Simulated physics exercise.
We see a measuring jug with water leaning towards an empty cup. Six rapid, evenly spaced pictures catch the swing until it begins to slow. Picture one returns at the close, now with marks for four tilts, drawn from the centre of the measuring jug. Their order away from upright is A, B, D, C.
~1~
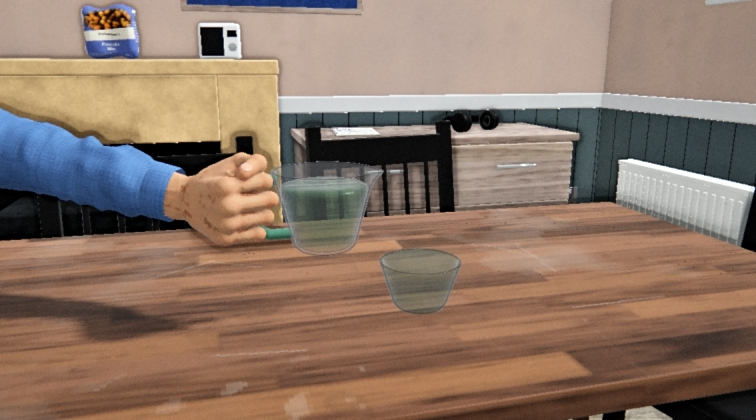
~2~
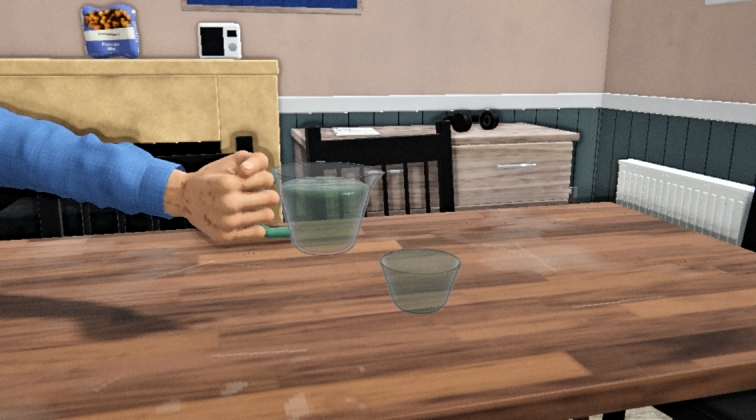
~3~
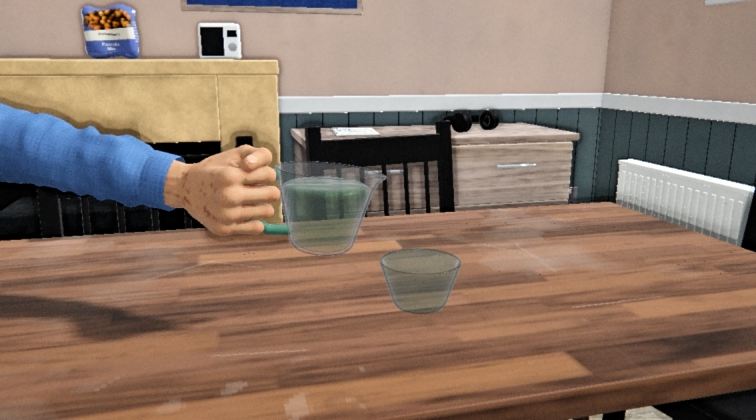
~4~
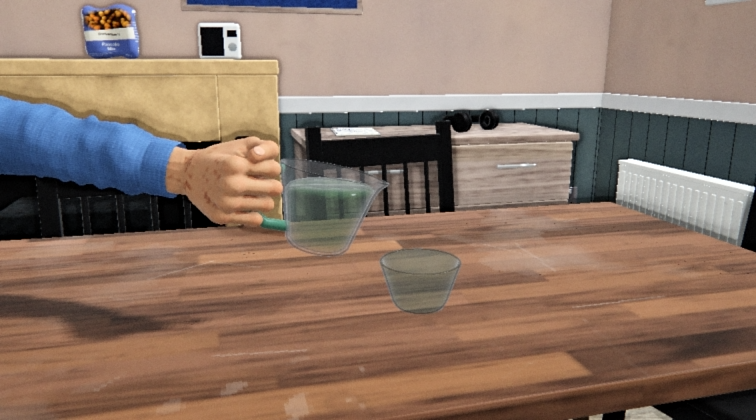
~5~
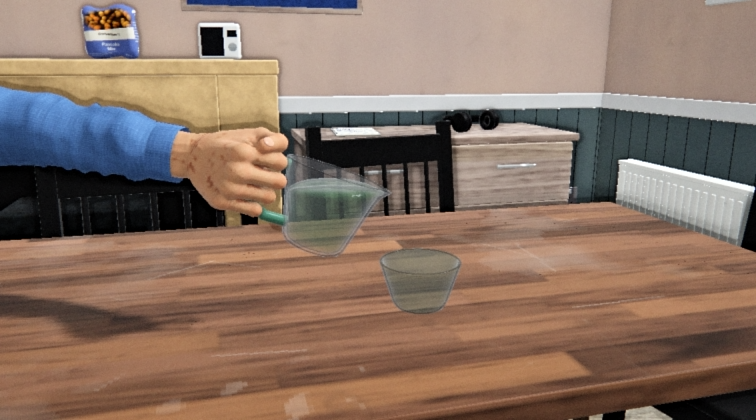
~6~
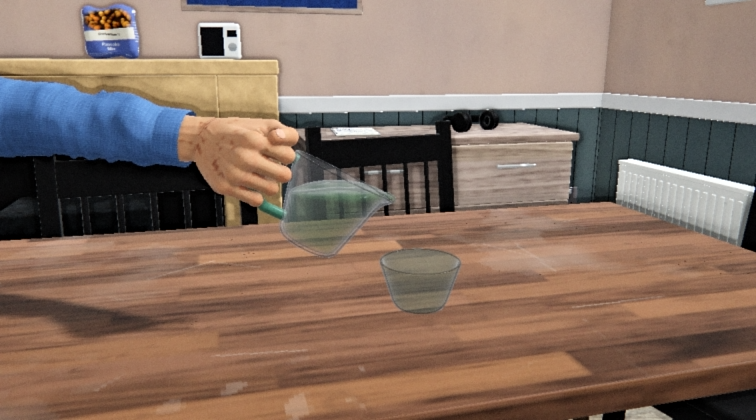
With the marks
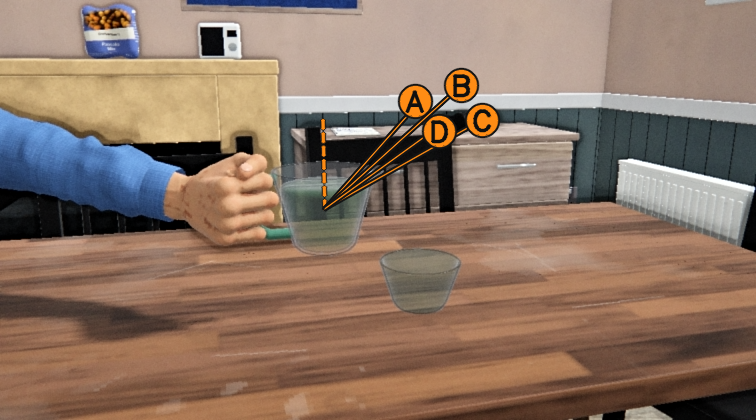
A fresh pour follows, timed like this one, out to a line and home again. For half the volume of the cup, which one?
Use mark A.
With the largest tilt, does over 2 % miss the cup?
Yes, it does.
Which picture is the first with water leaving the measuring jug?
In picture 6.
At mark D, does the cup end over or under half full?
Over.
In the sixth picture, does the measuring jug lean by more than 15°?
Yes, it does.
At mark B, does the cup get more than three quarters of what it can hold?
No, it does not.
On the marked copy, A at (406, 117); B at (448, 96); C at (467, 128); D at (422, 138).
Choosing A, the cup ends with about 50 % of what it can hold; 3 % of the water is spilt.
Choosing B, the cup ends with about 62 % of what it can hold; 6 % of the water is spilt.
Choosing C, the cup ends with about 74 % of what it can hold; 21 % of the water is spilt.
Choosing D, the cup ends with about 71 % of what it can hold; 12 % of the water is spilt.
